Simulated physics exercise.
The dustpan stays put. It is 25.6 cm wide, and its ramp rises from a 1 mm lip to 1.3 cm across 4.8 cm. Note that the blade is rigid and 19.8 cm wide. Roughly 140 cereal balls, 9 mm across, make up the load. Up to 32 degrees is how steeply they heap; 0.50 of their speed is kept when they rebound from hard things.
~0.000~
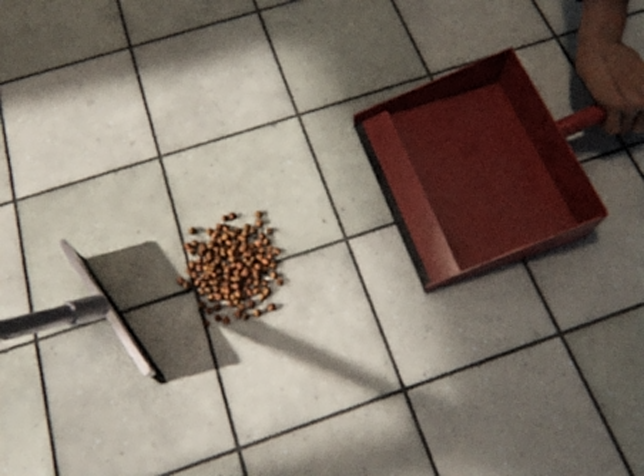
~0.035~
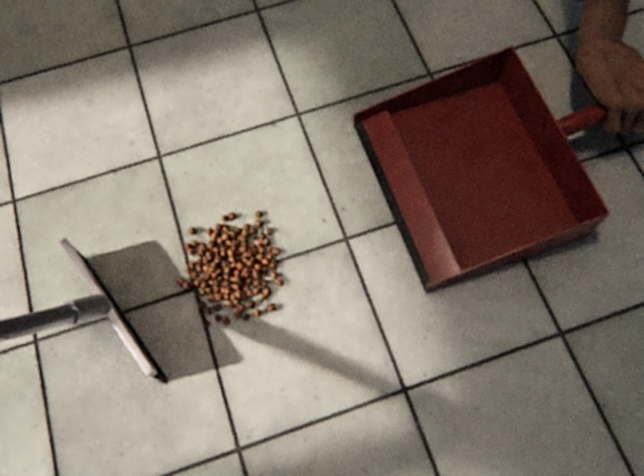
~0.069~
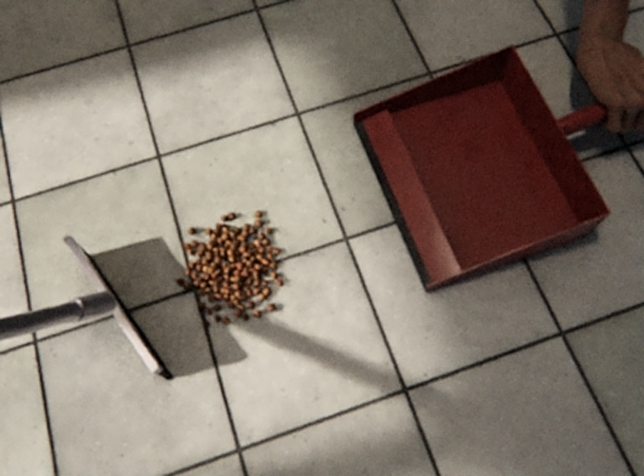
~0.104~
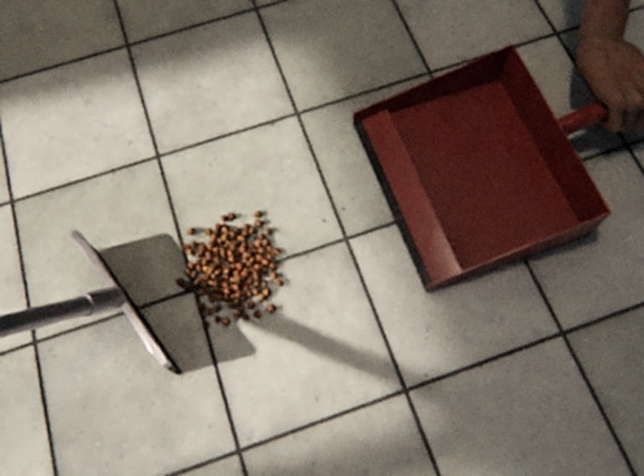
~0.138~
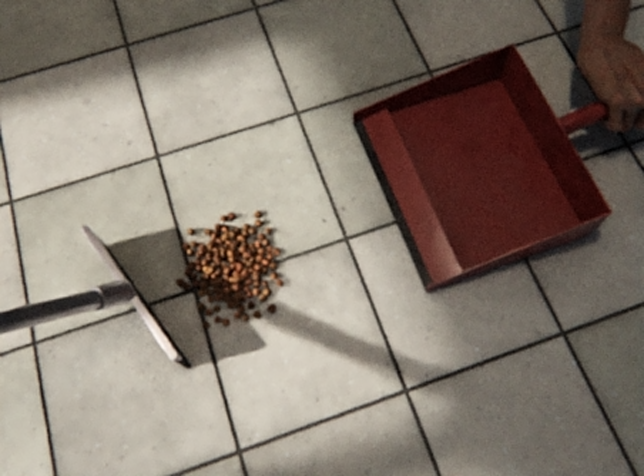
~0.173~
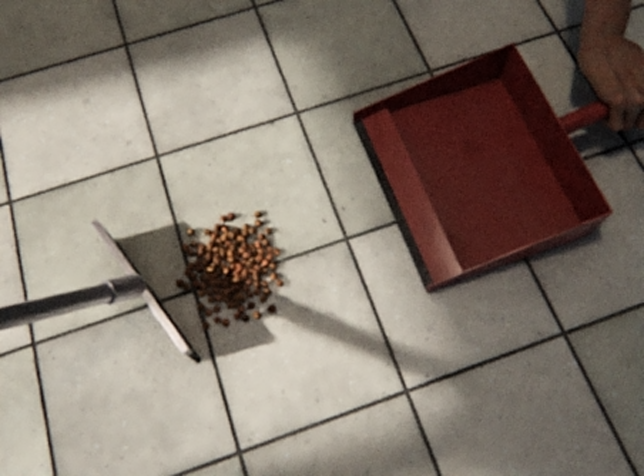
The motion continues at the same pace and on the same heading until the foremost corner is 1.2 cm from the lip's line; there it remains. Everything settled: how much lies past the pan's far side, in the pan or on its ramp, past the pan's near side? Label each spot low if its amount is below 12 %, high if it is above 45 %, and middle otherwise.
Far side: Low, pan: Middle, near side: Low.
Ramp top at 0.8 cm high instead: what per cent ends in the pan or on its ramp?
Near 25 per cent, then.
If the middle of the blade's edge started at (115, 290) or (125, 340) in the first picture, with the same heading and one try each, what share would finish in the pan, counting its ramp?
Some 15 and 15 per cent.
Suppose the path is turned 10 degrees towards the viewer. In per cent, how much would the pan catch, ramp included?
15 per cent.
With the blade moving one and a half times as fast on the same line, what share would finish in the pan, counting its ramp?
Share: About 25 %.
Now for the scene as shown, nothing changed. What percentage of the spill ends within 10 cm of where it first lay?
That share is some 5 percent.
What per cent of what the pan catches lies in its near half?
Some 30 per cent.
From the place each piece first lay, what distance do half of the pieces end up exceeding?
I'd say near 22 cm.
After 0.52 s, middle of the blade 19 cm from the lip; 0 % over the lip, far side 0 %, near side 0 %.
After 0.75 s, middle of the blade 10 cm from the lip; 0 % over the lip, far side 0 %, near side 0 %.
After 1.10 s, middle of the blade 4 cm from the lip; 20 % over the lip, far side 5 %, near side 0 %.
In the end, at 1.4 s, far side 5 %, pan 20 %, near side 0 %, in front of the lip or behind the blade 75 %.
